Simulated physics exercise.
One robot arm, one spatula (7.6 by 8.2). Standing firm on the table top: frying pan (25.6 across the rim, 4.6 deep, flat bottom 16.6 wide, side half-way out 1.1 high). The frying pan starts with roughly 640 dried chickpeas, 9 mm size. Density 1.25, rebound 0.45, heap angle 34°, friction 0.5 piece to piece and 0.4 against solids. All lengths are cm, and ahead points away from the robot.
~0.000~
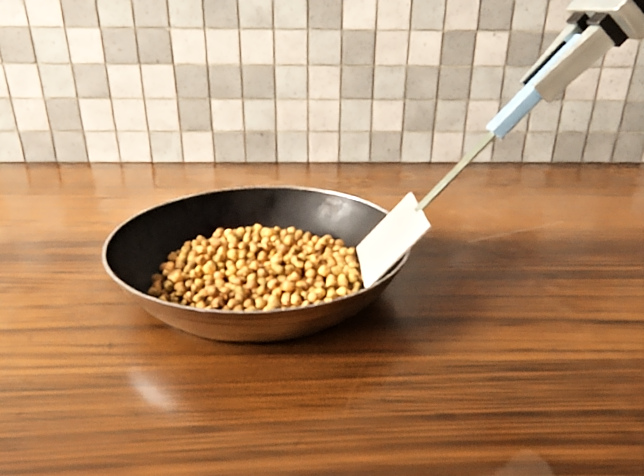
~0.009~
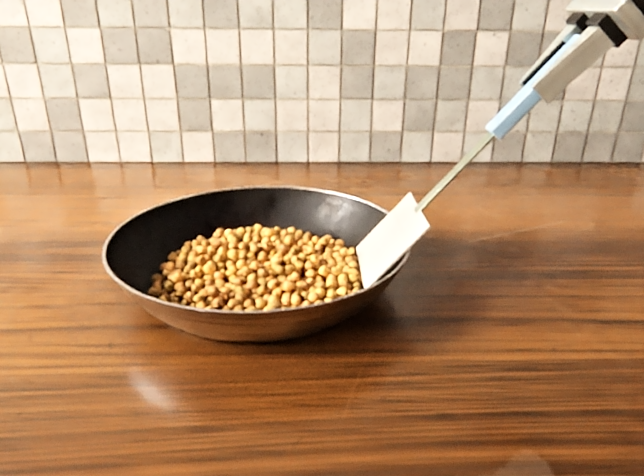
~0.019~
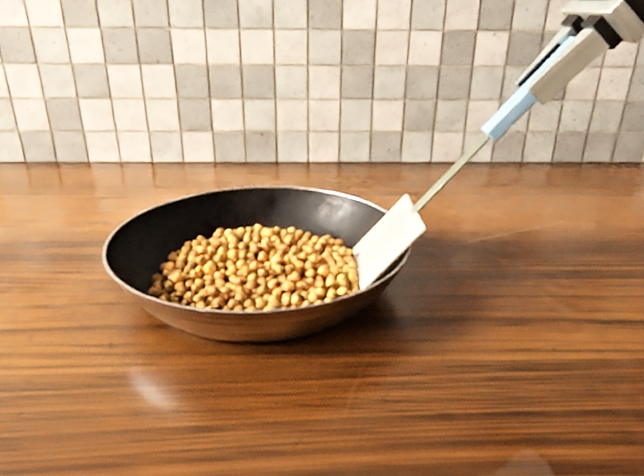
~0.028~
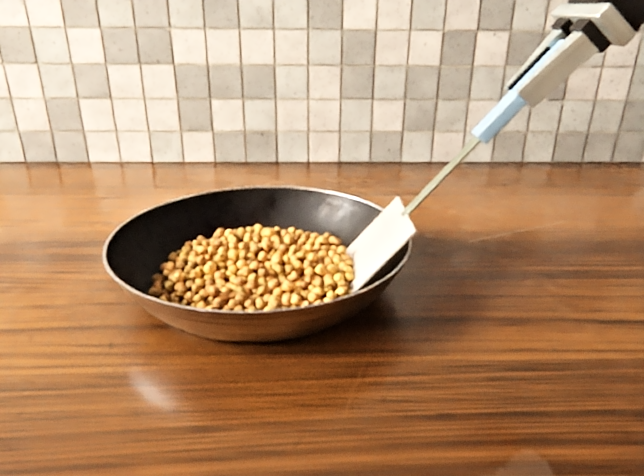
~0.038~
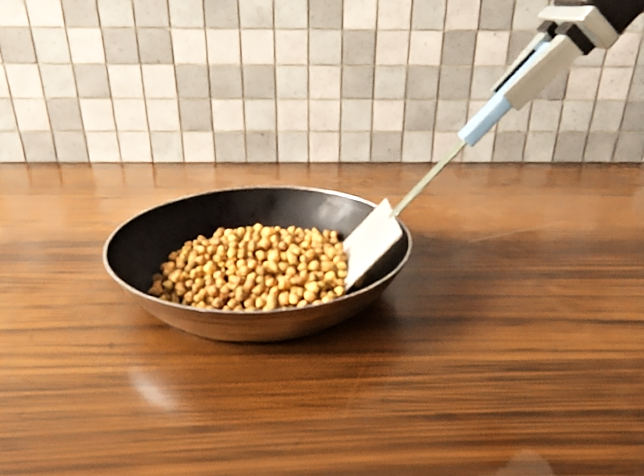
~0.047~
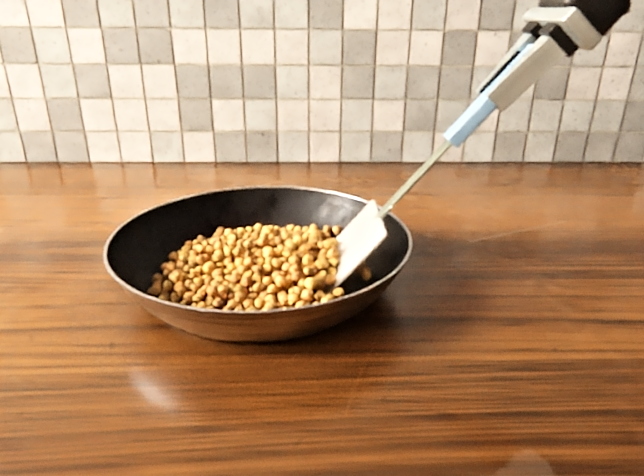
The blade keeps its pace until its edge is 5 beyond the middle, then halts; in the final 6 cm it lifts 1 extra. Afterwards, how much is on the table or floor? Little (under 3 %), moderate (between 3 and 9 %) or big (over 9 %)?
Share on the table or floor: Moderate (between 3 and 9 %).
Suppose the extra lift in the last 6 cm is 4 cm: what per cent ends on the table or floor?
About 10 per cent.
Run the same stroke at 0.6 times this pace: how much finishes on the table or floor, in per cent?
Some 0 per cent.
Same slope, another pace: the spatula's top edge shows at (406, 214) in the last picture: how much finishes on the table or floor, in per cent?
Some 0 per cent.
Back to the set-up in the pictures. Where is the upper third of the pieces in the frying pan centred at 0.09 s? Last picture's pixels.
At about (250, 252).
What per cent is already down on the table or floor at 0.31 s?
Some 4 per cent.
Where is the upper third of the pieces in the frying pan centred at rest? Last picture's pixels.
Around (167, 253).
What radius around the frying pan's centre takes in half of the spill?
Roughly 34 cm.
By 0.07 s, sloping 50°, highest piece 7 above the table; 644 in the frying pan.
By 0.09 s, sloping 50°, highest piece 11 above the table; 643 in the frying pan, 1 on the blade or in flight.
By 0.31 s, sloping 50°, highest piece 22 above the table; 615 in the frying pan, 22 on the table or floor, 7 on the blade or in flight.
By 1.36 s, sloping 50°, highest piece 5 above the table; 613 in the frying pan, 31 on the table or floor.
Final count, 613 in the frying pan, 31 on the table or floor. That is 5 % on the table or floor.
